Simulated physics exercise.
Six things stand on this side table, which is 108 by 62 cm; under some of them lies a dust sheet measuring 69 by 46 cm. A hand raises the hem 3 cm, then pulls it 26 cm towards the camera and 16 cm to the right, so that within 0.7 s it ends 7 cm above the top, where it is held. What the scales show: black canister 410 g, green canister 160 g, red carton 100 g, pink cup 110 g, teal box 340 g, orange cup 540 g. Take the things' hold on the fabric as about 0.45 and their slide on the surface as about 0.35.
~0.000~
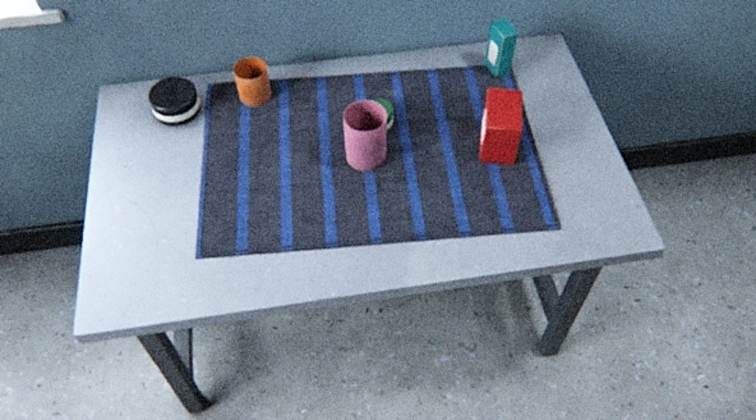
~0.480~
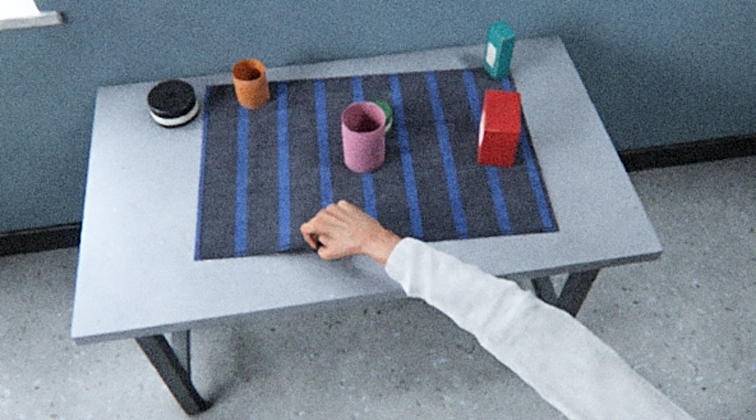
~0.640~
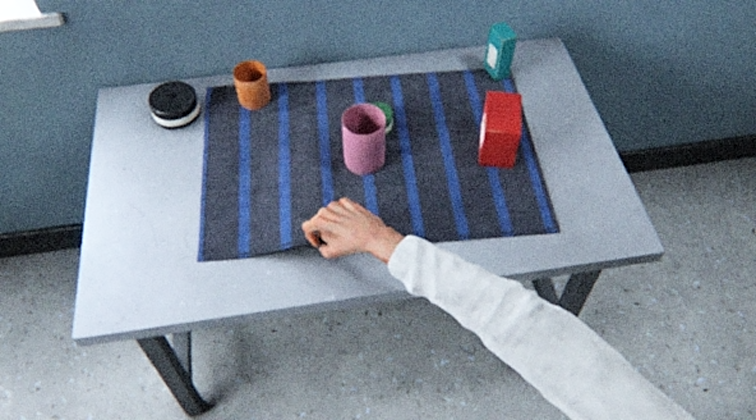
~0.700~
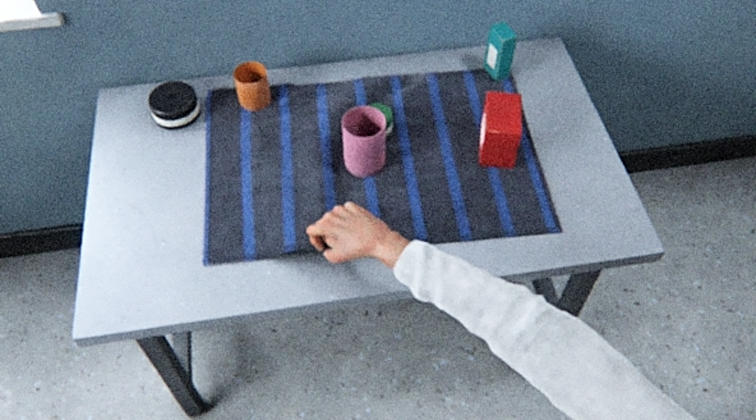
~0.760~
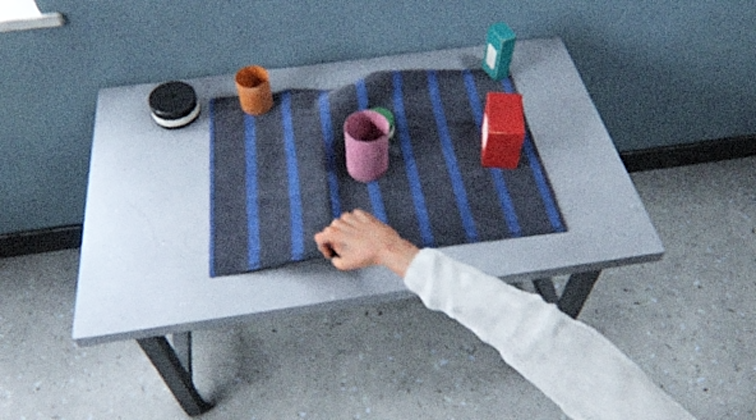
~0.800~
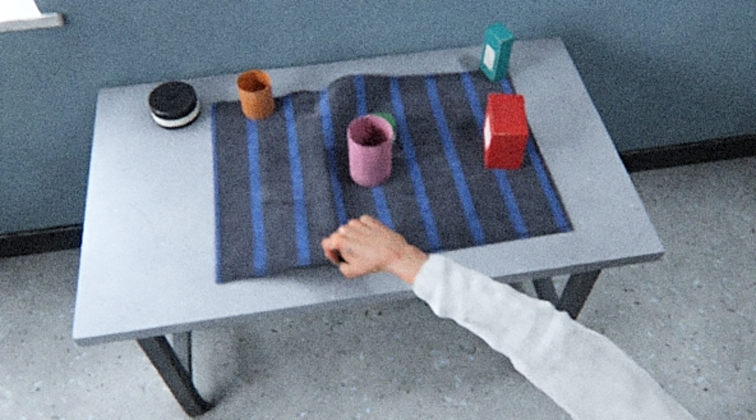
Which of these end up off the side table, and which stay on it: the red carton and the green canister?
Looks like the red carton is fine up there. Looks like the green canister is fine up there.
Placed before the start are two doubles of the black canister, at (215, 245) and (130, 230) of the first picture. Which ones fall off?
First leaves the top, second keeps its place.
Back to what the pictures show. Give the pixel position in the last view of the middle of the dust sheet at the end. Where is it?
Midpoint, last view: Approx. (408, 247).
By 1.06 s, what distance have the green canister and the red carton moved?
Estimate: Green canister near 15 cm, red carton near 6 cm.
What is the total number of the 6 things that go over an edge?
It adds up to 0.
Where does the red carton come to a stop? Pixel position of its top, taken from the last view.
The top ends up close to (525, 152) in the last picture.
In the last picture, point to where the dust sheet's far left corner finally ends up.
(250, 201).
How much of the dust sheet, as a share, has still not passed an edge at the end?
About 75 per cent.
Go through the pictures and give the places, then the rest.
Red carton (505, 108); dust sheet corners (195, 259) (208, 84) (561, 229), in the first picture.
Dust sheet corners (194, 260) (206, 86); grip (317, 246), in the second picture.
Dust sheet corners (198, 262) (208, 88); grip (319, 244), in the third picture.
Pink cup (364, 122); dust sheet corners (203, 266) (208, 90); grip (324, 248), in the fourth picture.
Pink cup (367, 127); orange cup (252, 77); dust sheet corners (209, 277) (210, 99); grip (332, 255), in the fifth picture.
Red carton (509, 114); dust sheet corners (216, 284) (212, 104) (574, 230); grip (339, 262), in the sixth picture.
After 0.9 s, 95 % of the dust sheet is still over the top; green canister 10 cm off its start, red carton 3 cm off its start, orange cup 12 cm off its start.
After 1.1 s, 90 % of the dust sheet is still over the top; green canister 16 cm off its start, red carton 6 cm off its start, orange cup 20 cm off its start.
After 1.2 s, 80 % of the dust sheet is still over the top; green canister 22 cm off its start at (398, 195), red carton 9 cm off its start at (523, 145), orange cup 28 cm off its start at (299, 165).
After 1.3 s, 75 % of the dust sheet is still over the top; green canister 24 cm off its start, red carton 11 cm off its start, orange cup 31 cm off its start.
After 2.9 s, 75 % of the dust sheet is still over the top; green canister 24 cm off its start at (398, 204), red carton 11 cm off its start at (525, 152), orange cup 32 cm off its start at (306, 177), pink cup 25 cm off its start at (414, 220).
